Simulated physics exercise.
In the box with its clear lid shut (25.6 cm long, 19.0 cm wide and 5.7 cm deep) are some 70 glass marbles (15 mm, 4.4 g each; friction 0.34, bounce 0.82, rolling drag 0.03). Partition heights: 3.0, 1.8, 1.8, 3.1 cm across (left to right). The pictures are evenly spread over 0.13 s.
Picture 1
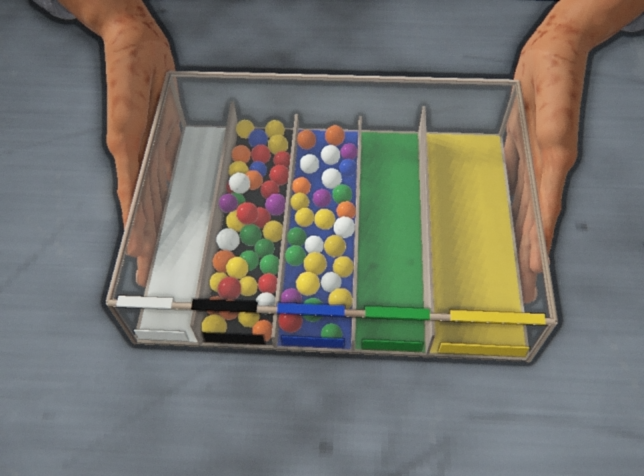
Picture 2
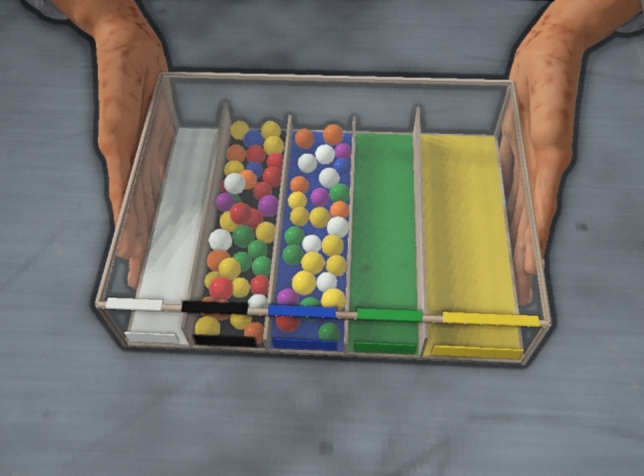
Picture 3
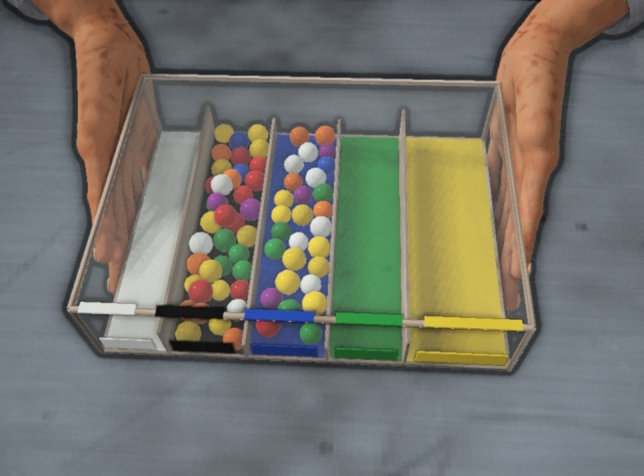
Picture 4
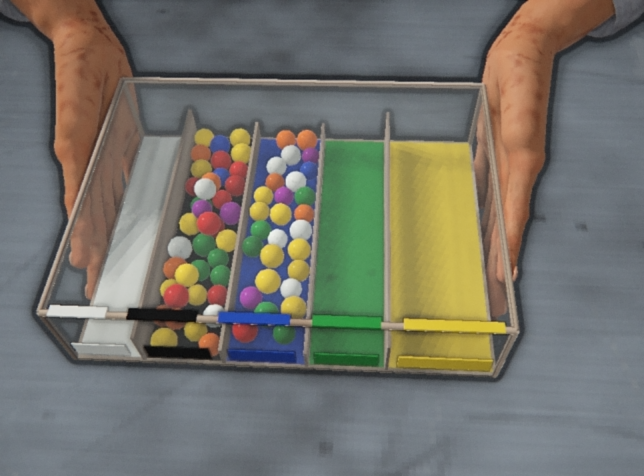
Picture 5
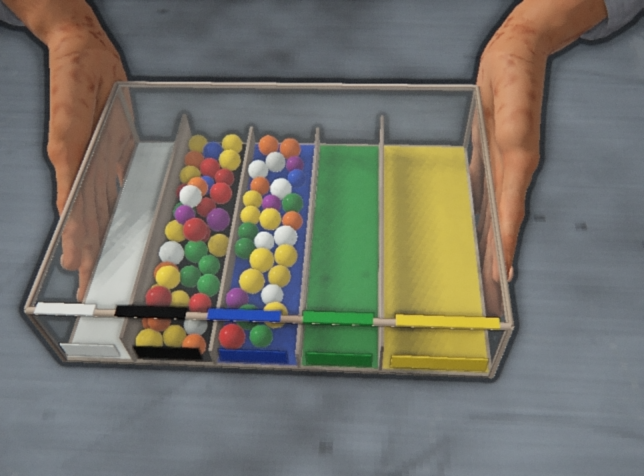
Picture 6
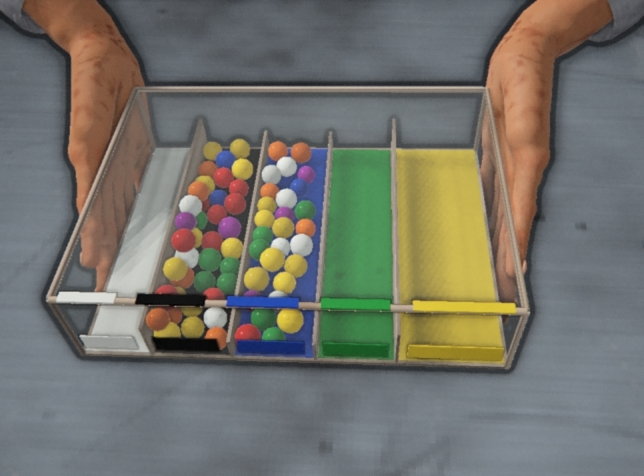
The footage shows two hands holding a clear lidded box of colourful marbles in its black and blue compartments, sliding it left, then slightly back right as it gradually tilts and the marbles shift a little within their compartments.
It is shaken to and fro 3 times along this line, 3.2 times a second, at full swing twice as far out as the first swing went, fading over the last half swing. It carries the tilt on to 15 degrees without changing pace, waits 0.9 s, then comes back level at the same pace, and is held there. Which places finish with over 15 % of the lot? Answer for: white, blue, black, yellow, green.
White: Over, blue: Over, black: Over, yellow: Under, green: Under.
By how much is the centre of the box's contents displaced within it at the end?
Roughly 5.5 cm.
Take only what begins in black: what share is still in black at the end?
Roughly 60 per cent.
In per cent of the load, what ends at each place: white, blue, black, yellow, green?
White 25; blue 25; black 40; yellow 0; green 10.
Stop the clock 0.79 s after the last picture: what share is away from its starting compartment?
Roughly 45 per cent.
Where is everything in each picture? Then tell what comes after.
Box at (328, 316); tilt 0 degrees; moved 0.0 cm; blue 40 %, black 60 %, in the first picture.
Box at (320, 318); tilt 0 degrees; moved 0.6 cm, in the second picture.
Box at (298, 323); tilt 1 degrees; moved 2.1 cm, in the third picture.
Box at (274, 326); tilt 3 degrees; moved 3.7 cm, in the fourth picture.
Box at (264, 324); tilt 5 degrees; moved 4.3 cm; low side back, in the fifth picture.
Box at (283, 311); tilt 8 degrees; moved 3.0 cm; low side back; blue 40 %, black 60 %, in the sixth picture.
Then, 0.43 s after the last picture, tilt 15 degrees; white 10 %, blue 35 %, black 50 %, green 5 %; middle of all pieces near (359, 210).
Then, 0.79 s after the last picture, tilt 15 degrees; white 20 %, blue 25 %, black 40 %, green 10 %; middle of all pieces near (280, 198).
Then, 1.12 s after the last picture, tilt 12 degrees; white 25 %, blue 25 %, black 40 %, green 10 %; middle of all pieces near (273, 183).
Then, 1.44 s after the last picture, tilt 0 degrees; white 25 %, blue 25 %, black 40 %, green 10 %; middle of all pieces near (273, 165).
In the end, white 25 %, blue 25 %, black 40 %, yellow 0 %, green 10 %.
